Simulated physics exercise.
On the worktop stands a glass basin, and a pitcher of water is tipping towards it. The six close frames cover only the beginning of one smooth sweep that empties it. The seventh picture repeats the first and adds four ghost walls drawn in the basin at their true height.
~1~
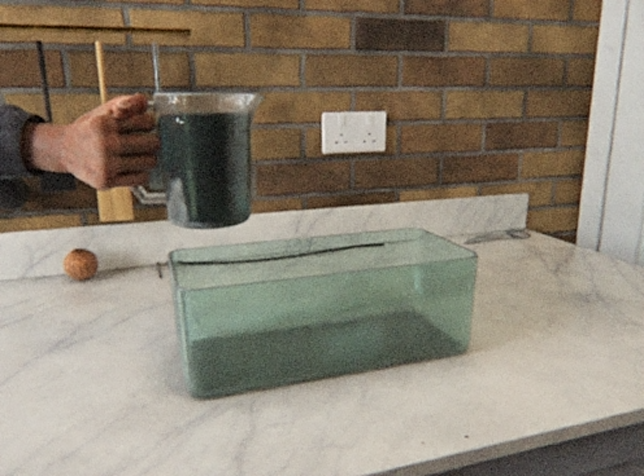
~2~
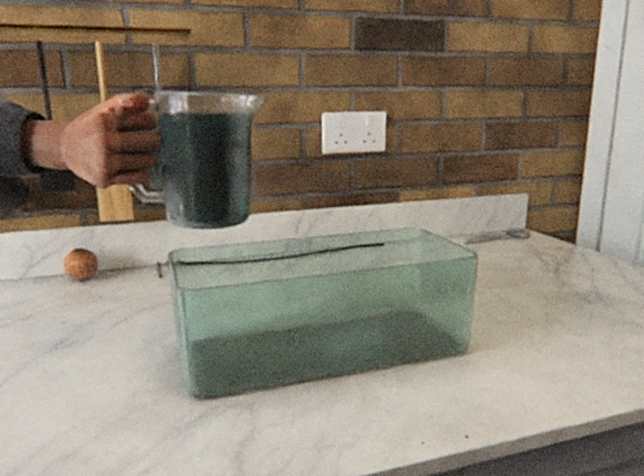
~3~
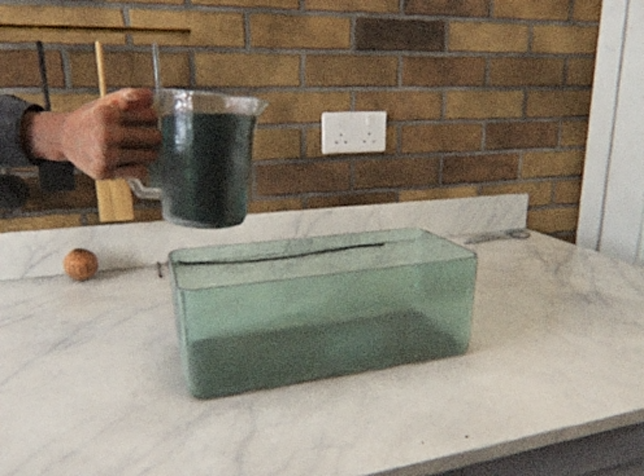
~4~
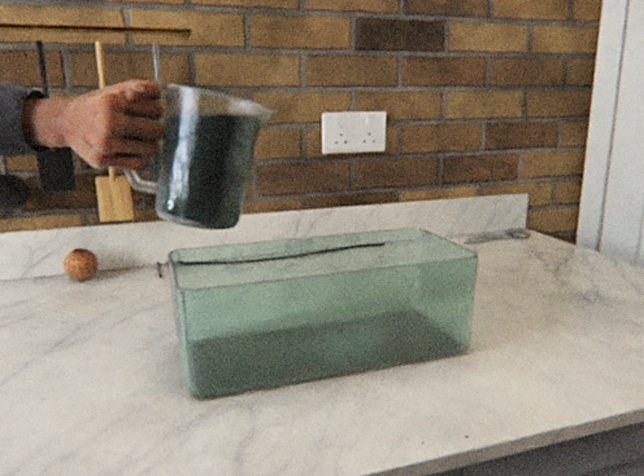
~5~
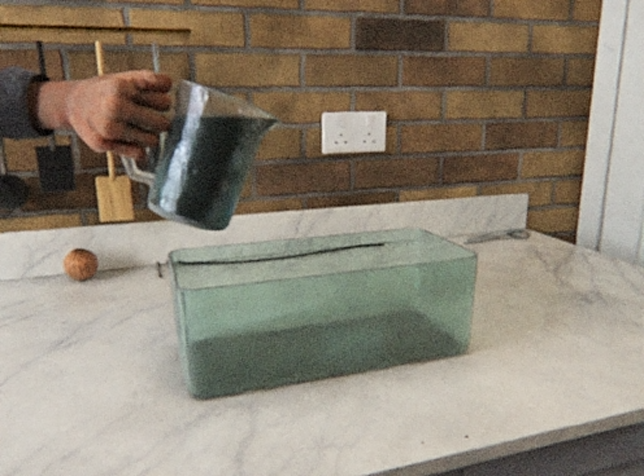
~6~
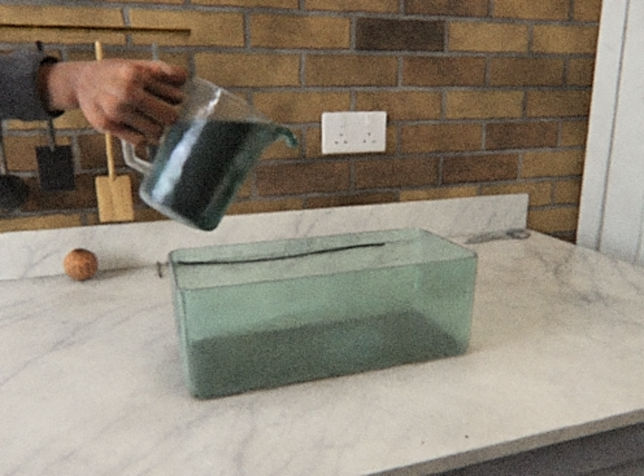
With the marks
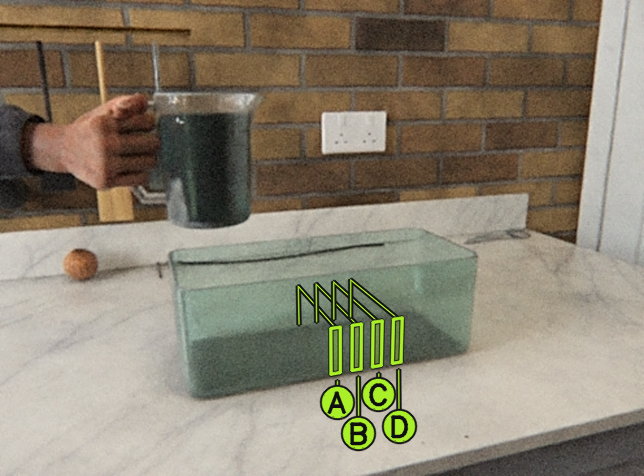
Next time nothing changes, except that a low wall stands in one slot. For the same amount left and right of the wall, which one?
B works best here.
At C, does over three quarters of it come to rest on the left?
Yes, it does.
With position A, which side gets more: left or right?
The right one.
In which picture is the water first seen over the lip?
In picture 6.
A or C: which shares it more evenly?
Here it is position A.
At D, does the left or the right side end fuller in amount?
The left side.
In lime, A at (337, 380); B at (358, 377); C at (378, 373); D at (398, 369).
Choosing A, about 18 % ends left of the wall and 81 % right of it.
Choosing B, about 51 % ends left of the wall and 48 % right of it.
Choosing C, about 91 % ends left of the wall and 7 % right of it.
Choosing D, about 95 % ends left of the wall and 4 % right of it.
